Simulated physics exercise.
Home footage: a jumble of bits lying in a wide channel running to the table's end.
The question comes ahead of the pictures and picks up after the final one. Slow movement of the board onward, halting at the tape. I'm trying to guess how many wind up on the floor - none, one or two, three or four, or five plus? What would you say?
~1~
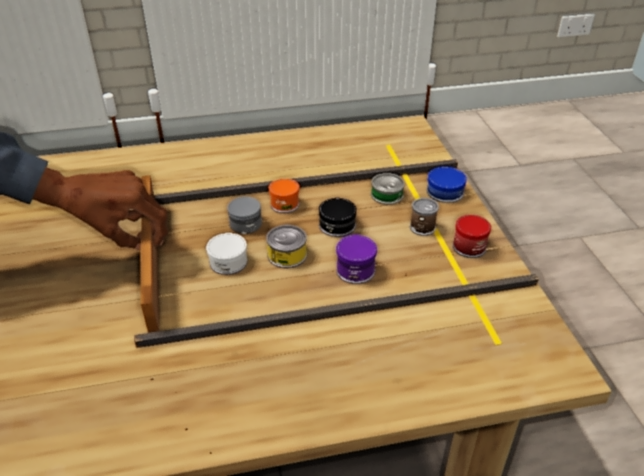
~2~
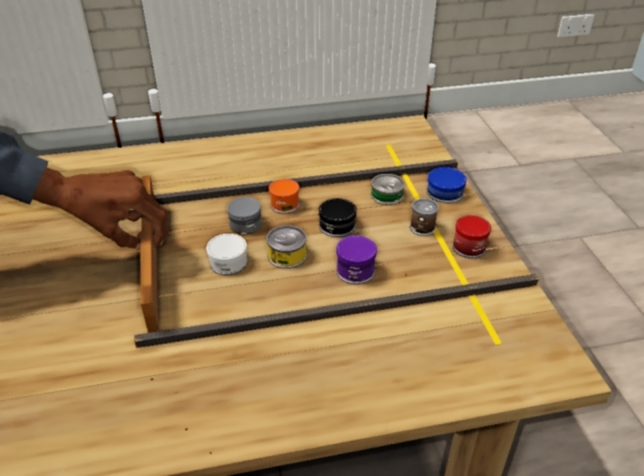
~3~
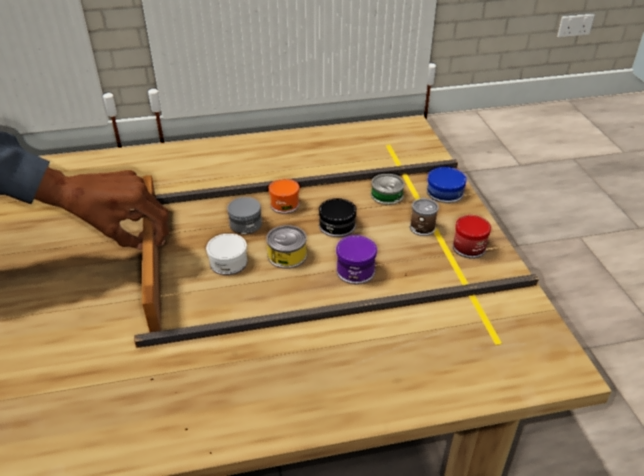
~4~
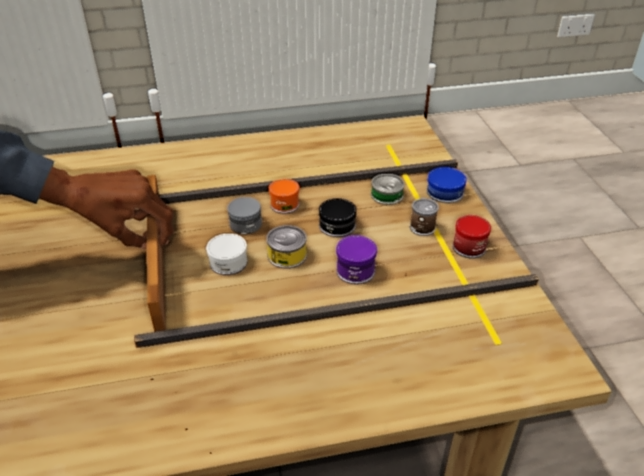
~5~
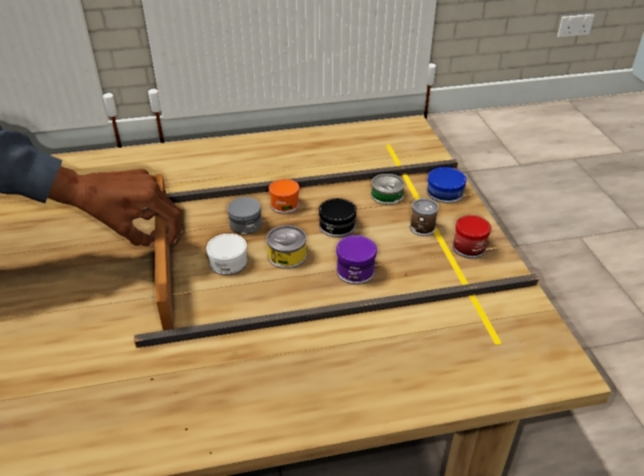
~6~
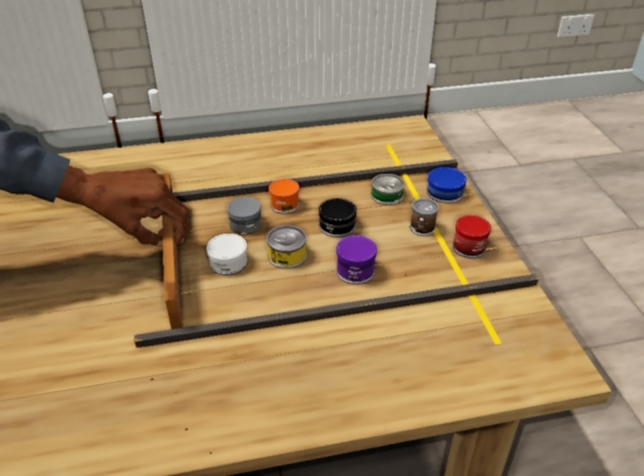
Most likely the sweep will knock off one or two.
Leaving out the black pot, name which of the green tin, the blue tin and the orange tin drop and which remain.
The green tin remains - the blue tin ends up below - the orange tin remains.
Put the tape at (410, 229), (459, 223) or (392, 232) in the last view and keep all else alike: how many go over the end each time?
Those tries give 0, 6 and 0.
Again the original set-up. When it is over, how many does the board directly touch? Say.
That makes 4.
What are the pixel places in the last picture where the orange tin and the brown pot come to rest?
Orange tin: (423, 174); brown pot: (496, 209).
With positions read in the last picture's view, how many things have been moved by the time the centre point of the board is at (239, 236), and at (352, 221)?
Counting first: 3, next 7.
Soon after, none off yet; blue tin at rest near (446, 185); red tin at rest near (471, 237); brown pot at rest near (424, 217).
In the end, the number that fall off is one or two; gone, blue tin.
